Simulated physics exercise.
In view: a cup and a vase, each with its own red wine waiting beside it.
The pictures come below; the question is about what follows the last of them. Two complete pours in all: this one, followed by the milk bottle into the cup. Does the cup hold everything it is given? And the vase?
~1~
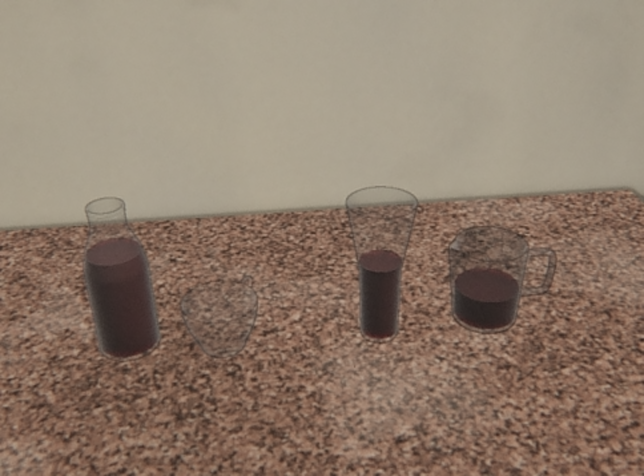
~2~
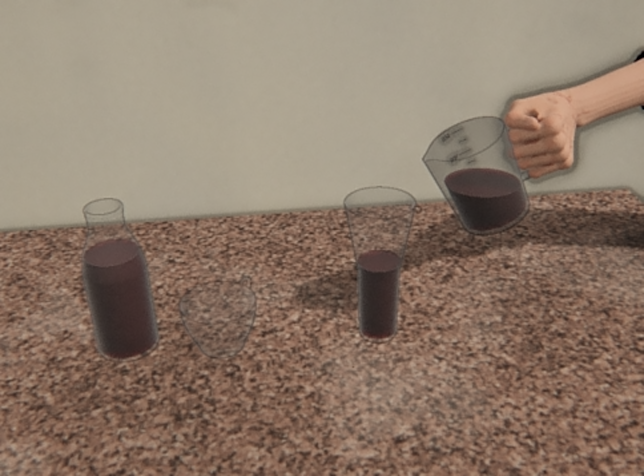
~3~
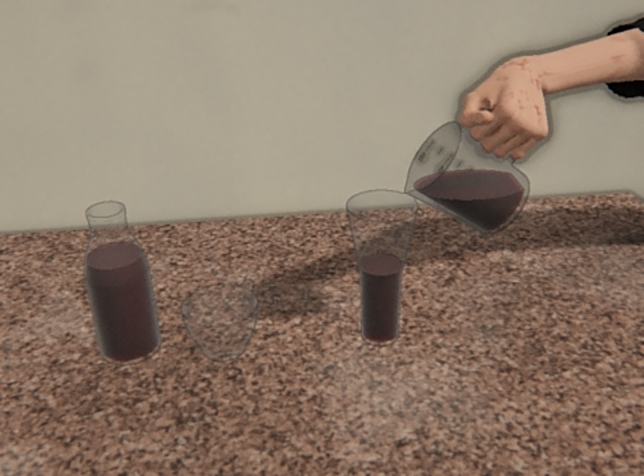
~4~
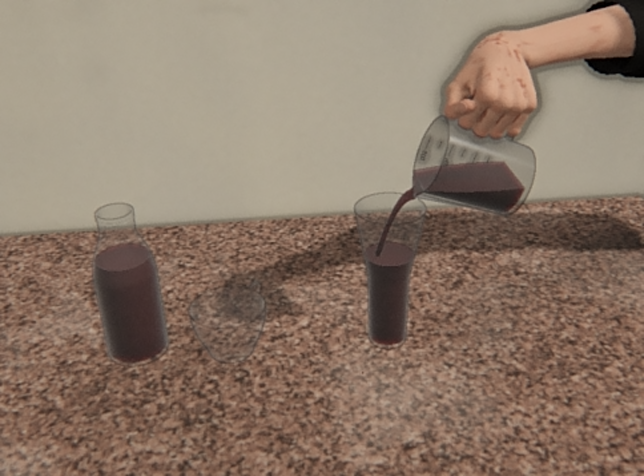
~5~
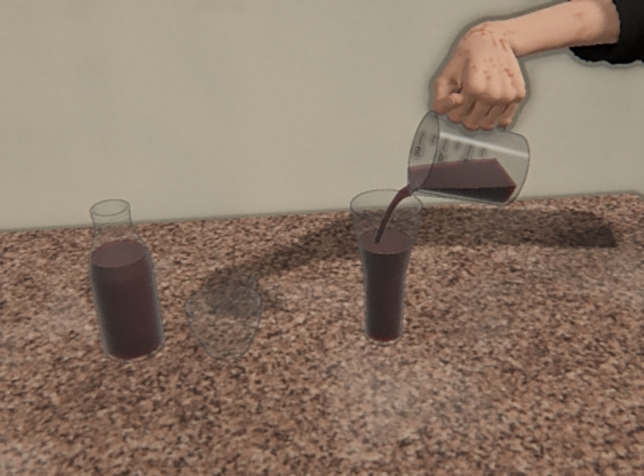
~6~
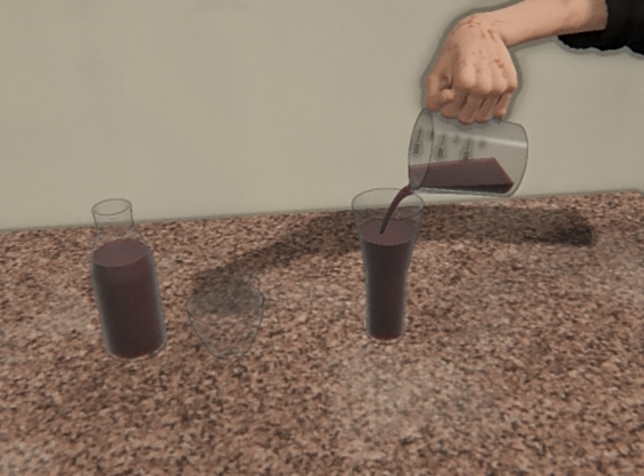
Cup: Some outside; vase: All inside.
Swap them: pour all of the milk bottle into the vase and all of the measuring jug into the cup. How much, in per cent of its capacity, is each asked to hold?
Load vs capacity: 150 % first, then 70 %.
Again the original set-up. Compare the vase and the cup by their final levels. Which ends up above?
The higher surface is in the one on the right.
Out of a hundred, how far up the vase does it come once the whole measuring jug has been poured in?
I'd guess some 90 per cent.
Soon after, the vase is nearly full.
In the end, the cup is full to the brim and has run over; the vase is nearly full.
